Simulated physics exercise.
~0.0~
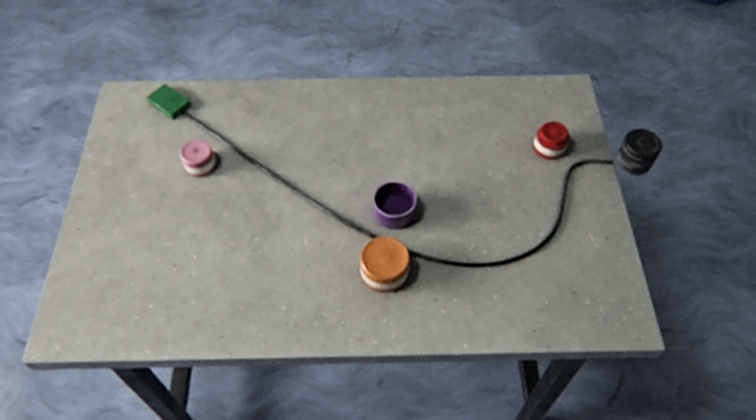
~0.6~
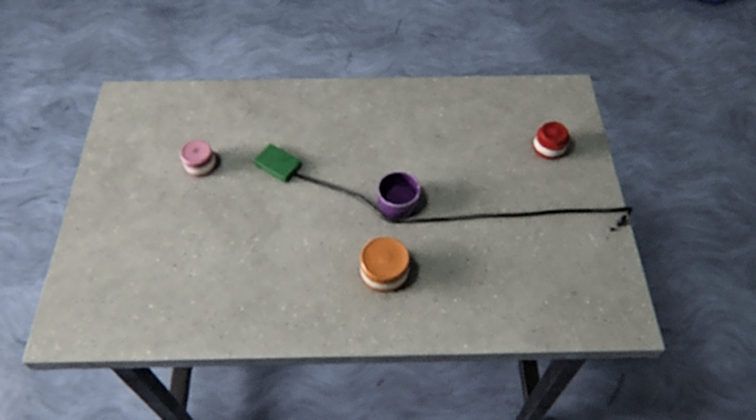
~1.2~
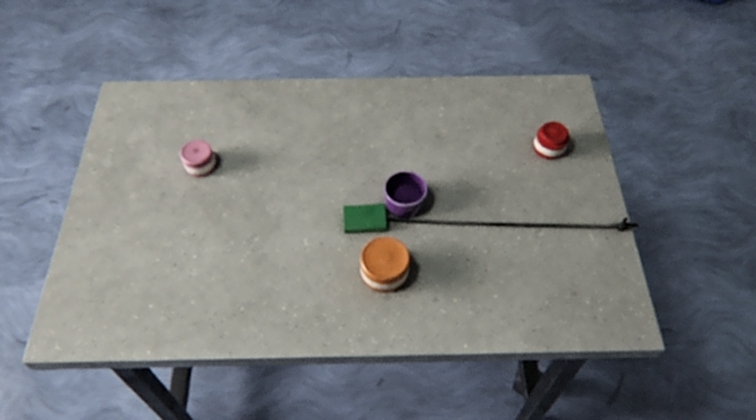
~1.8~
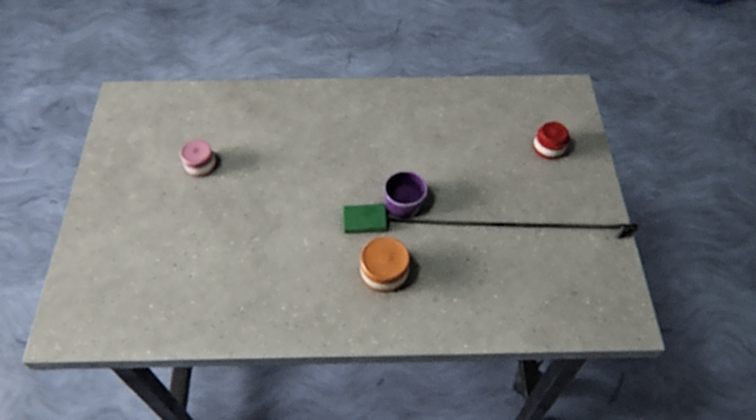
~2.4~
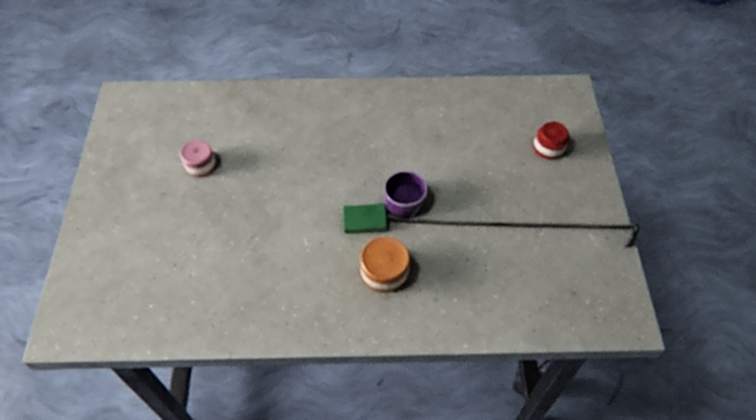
A table held a pink tin, purple mug, orange canister, red jar and a black speaker corded to a green phone; the speaker dropped off the right edge, dragging the phone rightward until it stopped by the slightly shifted mug, the cord's end hanging over the edge.
